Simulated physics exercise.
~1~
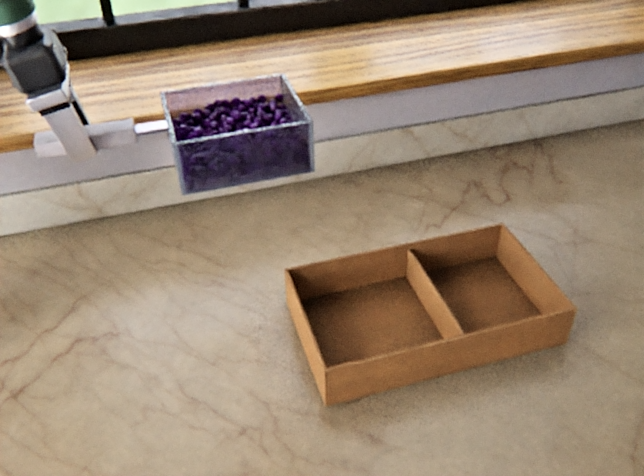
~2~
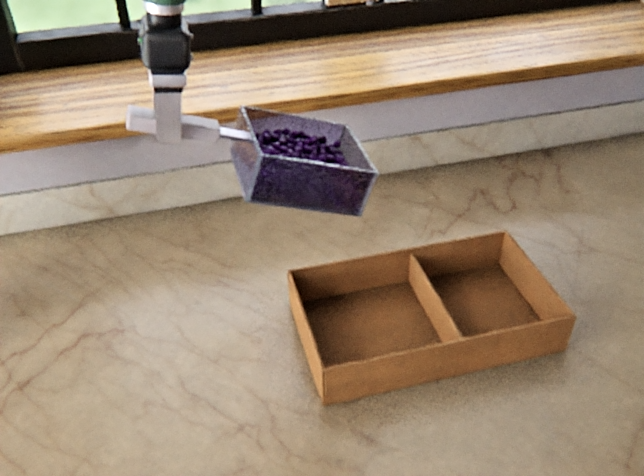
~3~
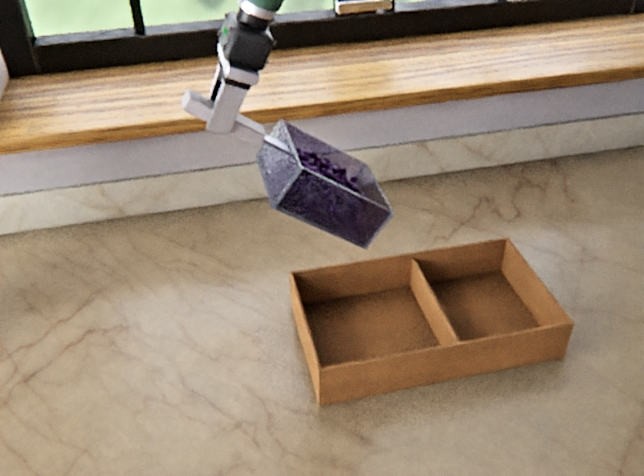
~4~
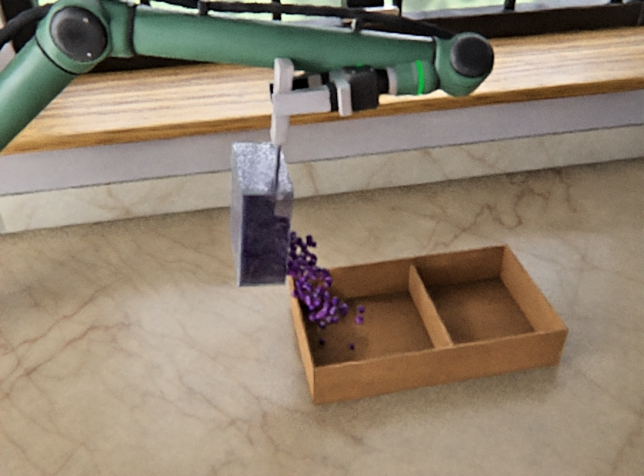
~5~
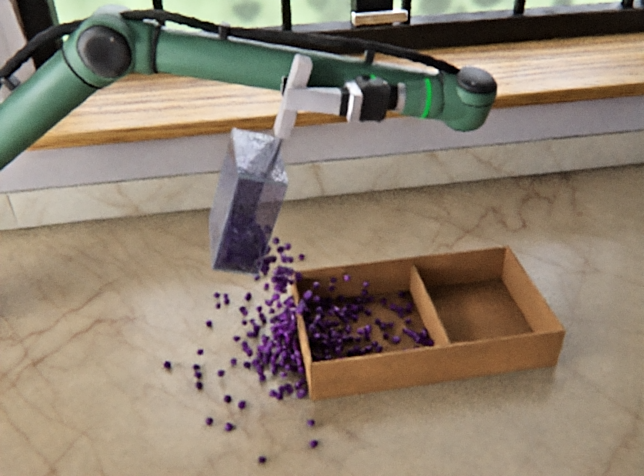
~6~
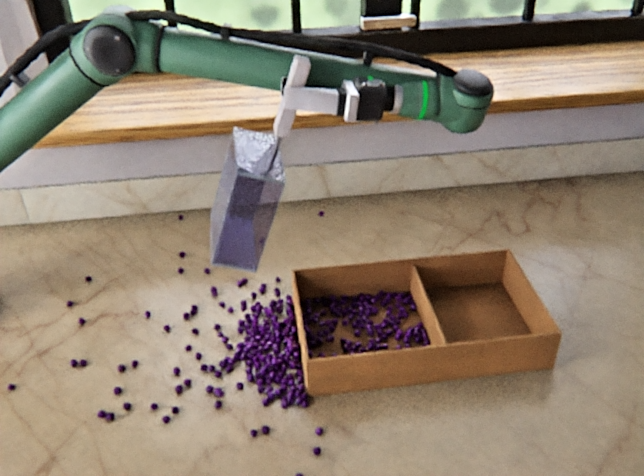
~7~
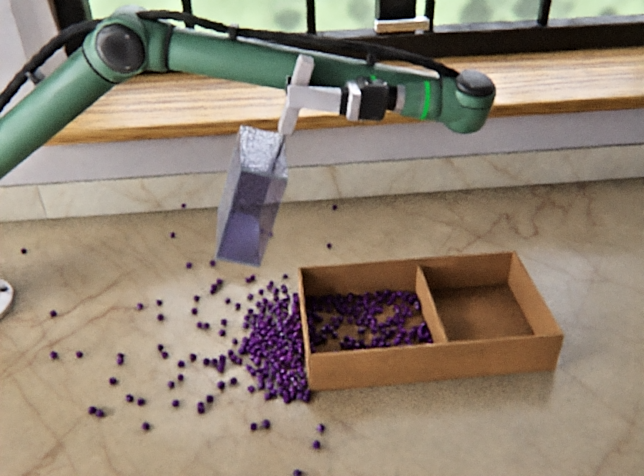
In the video, a green robot arm carries a clear box of purple beads rightward over a marble-like counter and tips it beside a divided brown tray, spilling beads into the left compartment and across the counter, then holds still with many beads piled outside.
